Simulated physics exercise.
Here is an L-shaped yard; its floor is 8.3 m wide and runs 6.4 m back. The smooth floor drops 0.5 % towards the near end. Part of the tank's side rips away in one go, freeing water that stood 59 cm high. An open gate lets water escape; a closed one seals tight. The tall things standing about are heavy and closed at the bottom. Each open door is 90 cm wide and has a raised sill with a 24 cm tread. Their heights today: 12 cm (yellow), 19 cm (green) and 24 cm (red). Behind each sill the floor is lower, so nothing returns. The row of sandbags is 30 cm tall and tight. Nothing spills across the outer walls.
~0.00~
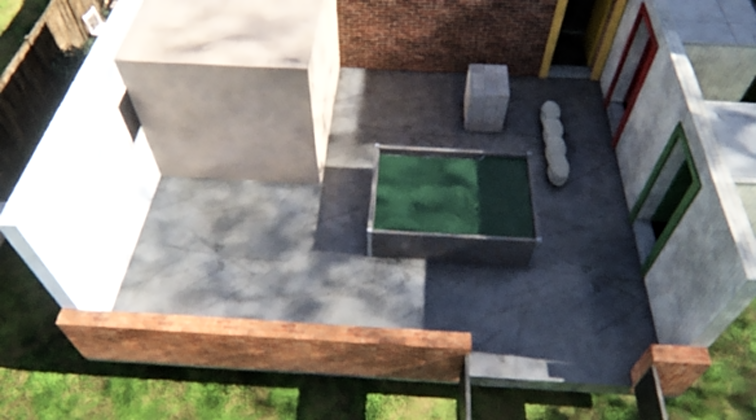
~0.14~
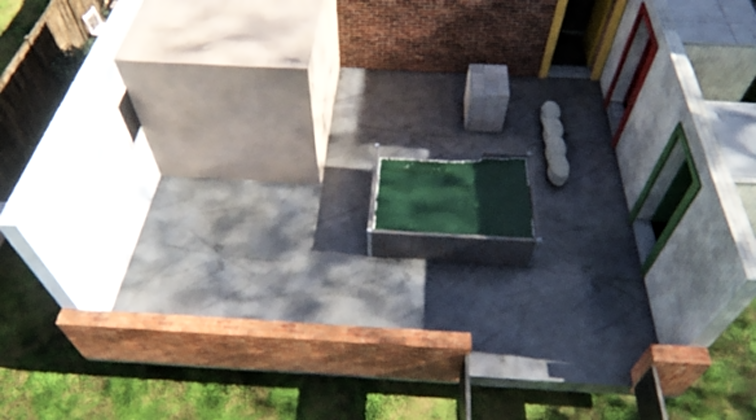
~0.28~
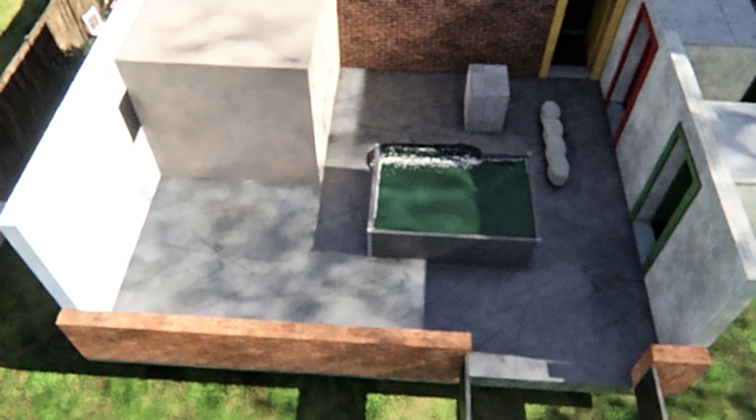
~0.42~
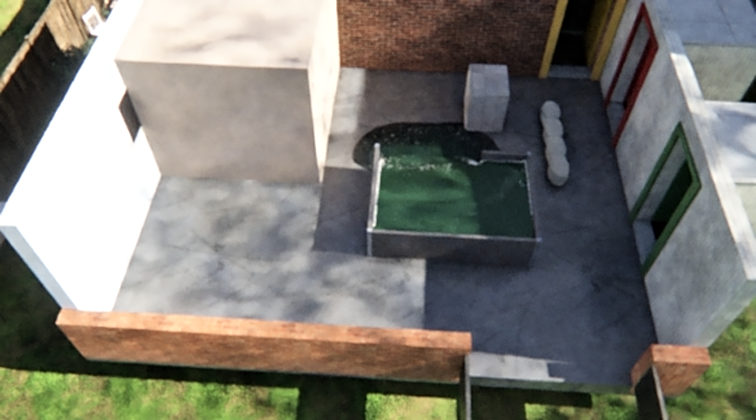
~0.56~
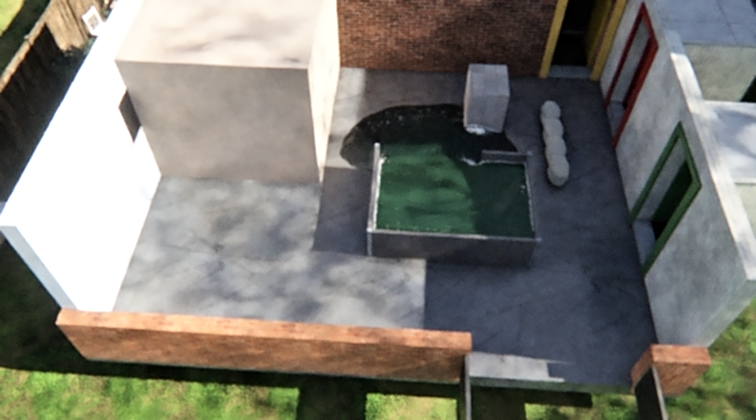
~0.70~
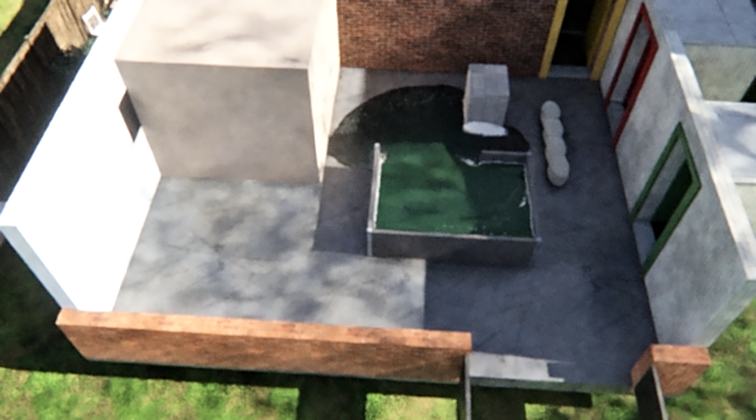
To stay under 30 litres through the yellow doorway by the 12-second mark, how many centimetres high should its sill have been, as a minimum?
Some 10.5 cm above the ground.
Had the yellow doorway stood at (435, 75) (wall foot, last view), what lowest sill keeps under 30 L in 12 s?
About 28 cm.
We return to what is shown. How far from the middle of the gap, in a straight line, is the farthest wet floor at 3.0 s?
Roughly 4.4 m.
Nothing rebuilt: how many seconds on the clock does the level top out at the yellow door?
Around 7.0 s.
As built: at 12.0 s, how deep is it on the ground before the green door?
About 3.5 cm.
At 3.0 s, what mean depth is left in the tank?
Some 21 cm.
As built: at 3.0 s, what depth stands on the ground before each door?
Depths in cm: Yellow 4, green 0, red 5.
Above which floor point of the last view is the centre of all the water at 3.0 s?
Near (431, 144).
After 1.4 s water covers 20 % of the floor, deepest (36 cm) near (433, 74); it has not reached the yellow door.
After 3.0 s water covers 35 % of the floor, deepest (33 cm) near (433, 74); 4 cm at the yellow door, 0 litres in over its 12 cm sill.
After 12.0 s water covers 95 % of the floor, deepest (10 cm) near (441, 173); 7 cm at the yellow door, 17 litres in over its 12 cm sill.
At the yellow door as built, the water arrived by 2.0 s and peaked near 14 cm at 6.8 s.
With a sill of 9.5 cm, 37 litres would have come in within the 12 s; with 12.5 cm, 14 litres. So under 30 litres takes about 10.5 cm.
